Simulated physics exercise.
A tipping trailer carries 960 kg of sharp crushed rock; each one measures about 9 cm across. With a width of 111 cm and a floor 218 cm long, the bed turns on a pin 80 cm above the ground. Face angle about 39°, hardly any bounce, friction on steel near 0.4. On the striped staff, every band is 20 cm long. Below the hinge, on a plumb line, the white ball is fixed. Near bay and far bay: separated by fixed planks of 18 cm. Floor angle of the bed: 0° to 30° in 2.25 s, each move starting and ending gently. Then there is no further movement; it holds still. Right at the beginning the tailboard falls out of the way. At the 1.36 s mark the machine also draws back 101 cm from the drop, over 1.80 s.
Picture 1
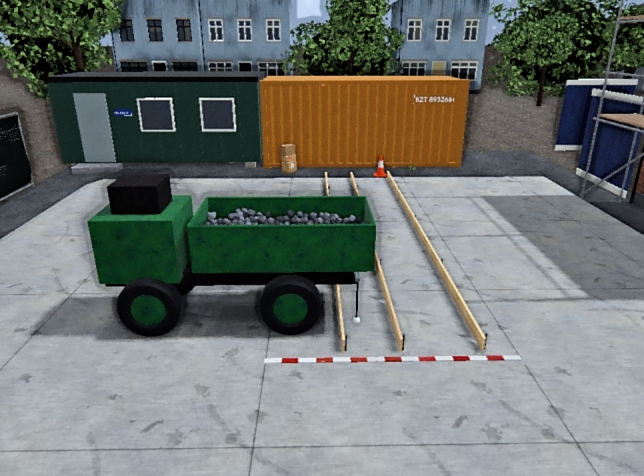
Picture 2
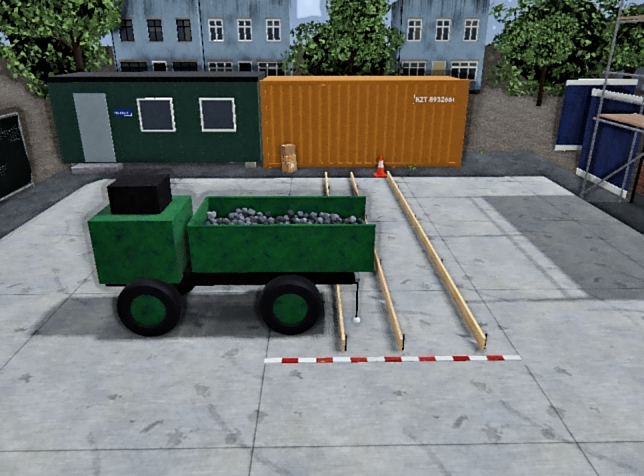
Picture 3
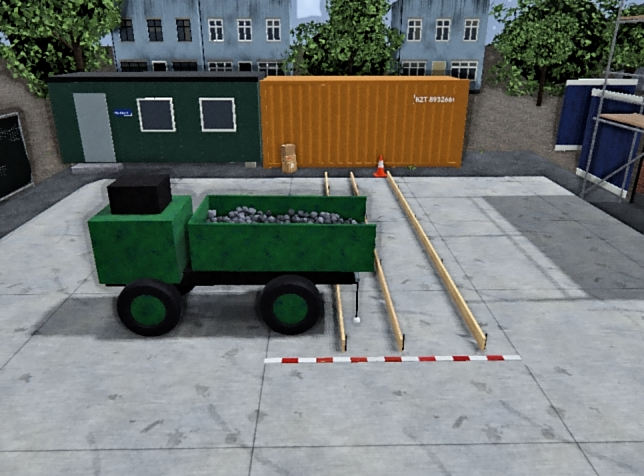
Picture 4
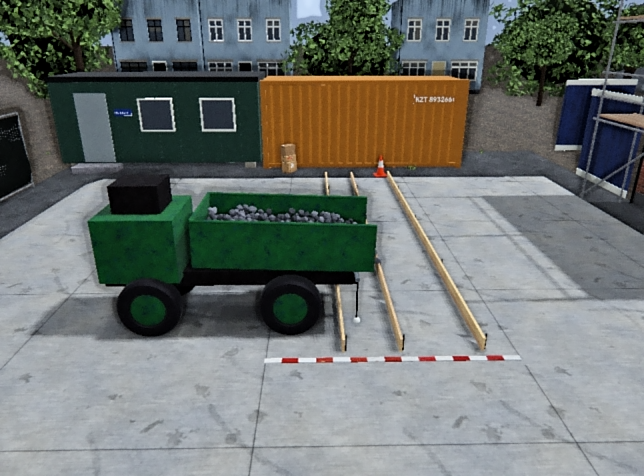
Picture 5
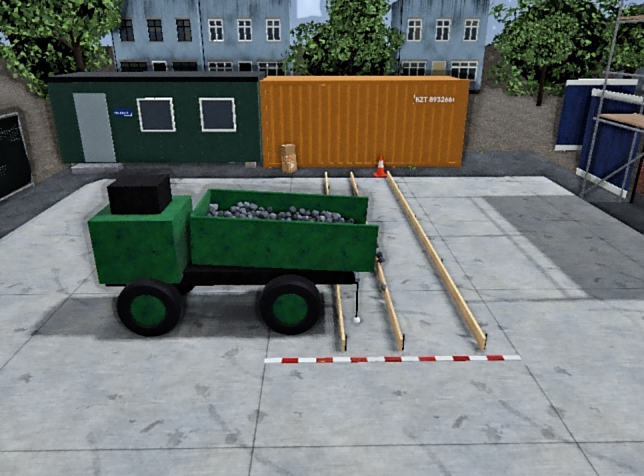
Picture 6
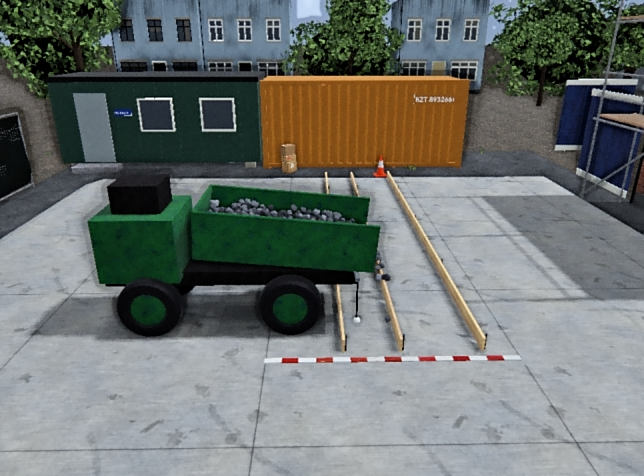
The green truck's open bed, loaded with grey stones, stayed level at first, then tilted up slightly at its front end while the truck stood still, and a few stones dropped off the right end.
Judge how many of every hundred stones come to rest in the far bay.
Near 10.
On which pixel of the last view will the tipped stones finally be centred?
I'd point to around (349, 303).
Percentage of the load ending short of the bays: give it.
Share of load: Approx. 40 %.
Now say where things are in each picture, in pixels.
The bed is at 0°, its lip at (373, 271); the top of the load is at (254, 216), in the first frame.
The bed is at 0°, its lip at (373, 271); the top of the load is at (255, 215), in the second frame.
Lip at (373, 271), floor tilted 1°, highest stones at (241, 214), in the third frame.
The bed is at 2°, its lip at (374, 271); the top of the load is at (237, 211); 1 % has left, in the fourth frame.
The bed is at 4°, its lip at (374, 272); the top of the load is at (237, 208); 1 % has left, in the fifth frame.
Lip at (374, 272), floor tilted 5°, highest stones at (236, 205); 1 % has left, in the sixth frame.
A little later the floor is at 25°; 86 % in the bed, 12 % in the near bay, 2 % in the far bay; the foremost stones are at (408, 309).
Then the floor is at 30°; 43 % in the bed, 5 % short of the bays, 45 % in the near bay, 6 % in the far bay; the foremost stones are at (433, 313).
Later still the floor is at 30°; 0 % in the bed, 40 % short of the bays, 52 % in the near bay, 8 % in the far bay; the foremost stones are at (432, 305).
In the end the floor is at 30°; 0 % in the bed, 40 % short of the bays, 52 % in the near bay, 8 % in the far bay; the foremost stones are at (432, 305).
